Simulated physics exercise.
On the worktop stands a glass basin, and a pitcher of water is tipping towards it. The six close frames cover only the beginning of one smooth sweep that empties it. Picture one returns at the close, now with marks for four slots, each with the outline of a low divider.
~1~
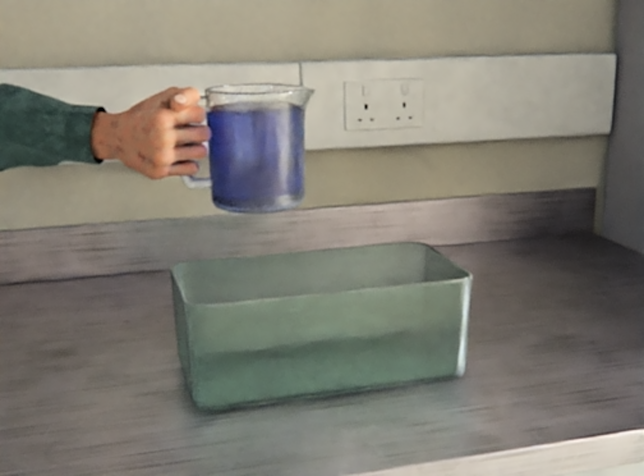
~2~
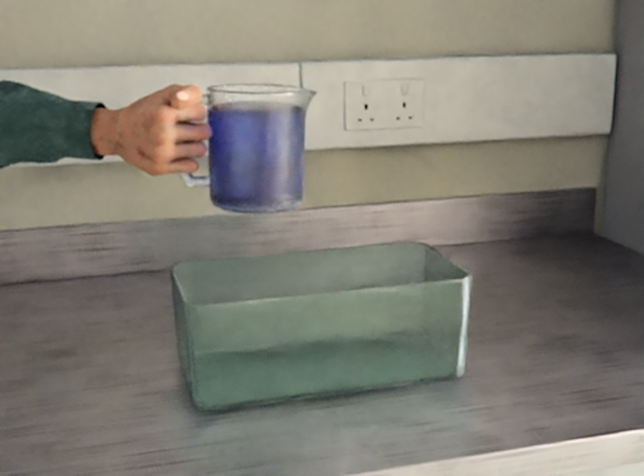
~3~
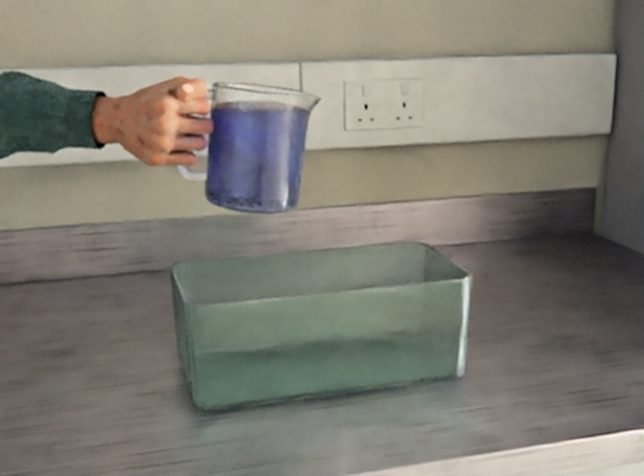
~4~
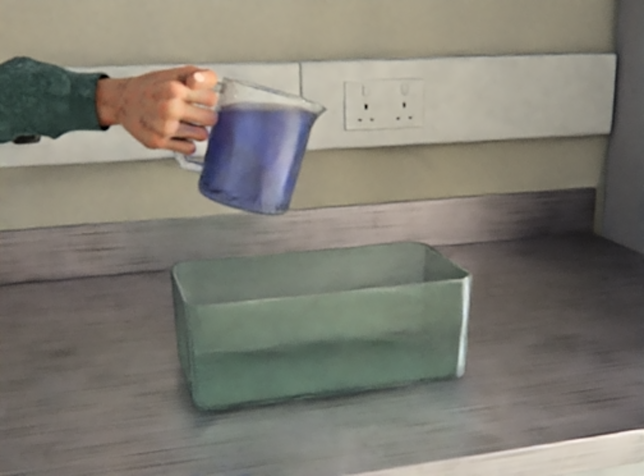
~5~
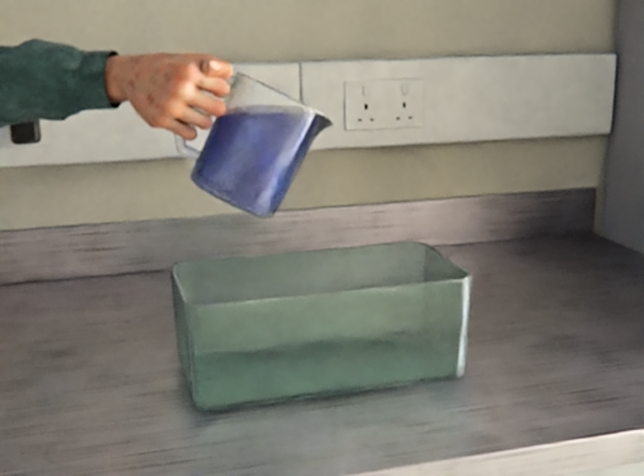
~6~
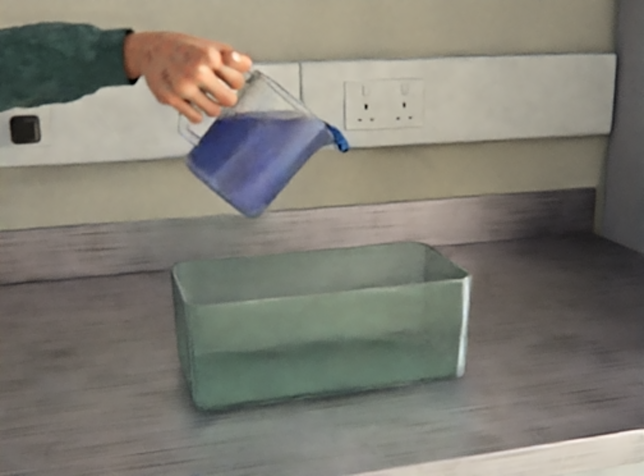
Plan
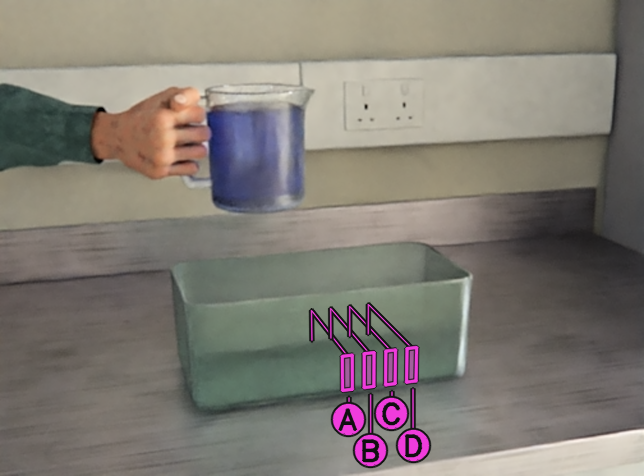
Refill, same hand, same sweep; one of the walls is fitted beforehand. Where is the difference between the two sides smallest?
Choose C.
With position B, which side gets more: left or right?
The right side.
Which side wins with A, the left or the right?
The right one.
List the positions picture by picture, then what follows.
The first frame shows upright, lip at (313, 89); basin from (192, 409) to (464, 373); nothing has left yet.
The second frame shows upright, lip at (314, 91); nothing has left yet.
The third frame shows tipped about 8°, lip at (319, 97); nothing has left yet.
The fourth frame shows tipped about 17°, lip at (325, 108); nothing has left yet.
The fifth frame shows tipped about 28°, lip at (331, 123); nothing has left yet.
The sixth frame shows tipped about 42°, lip at (333, 141); water is over the lip, down to (342, 148).
In magenta, A at (348, 397); B at (370, 394); C at (392, 391); D at (413, 388).
With A, about 8 % ends left of the wall and 89 % right of it; 3 % is lost outside.
With B, about 28 % ends left of the wall and 68 % right of it; 3 % is lost outside.
With C, about 54 % ends left of the wall and 43 % right of it; 3 % is lost outside.
With D, about 79 % ends left of the wall and 18 % right of it; 3 % is lost outside.
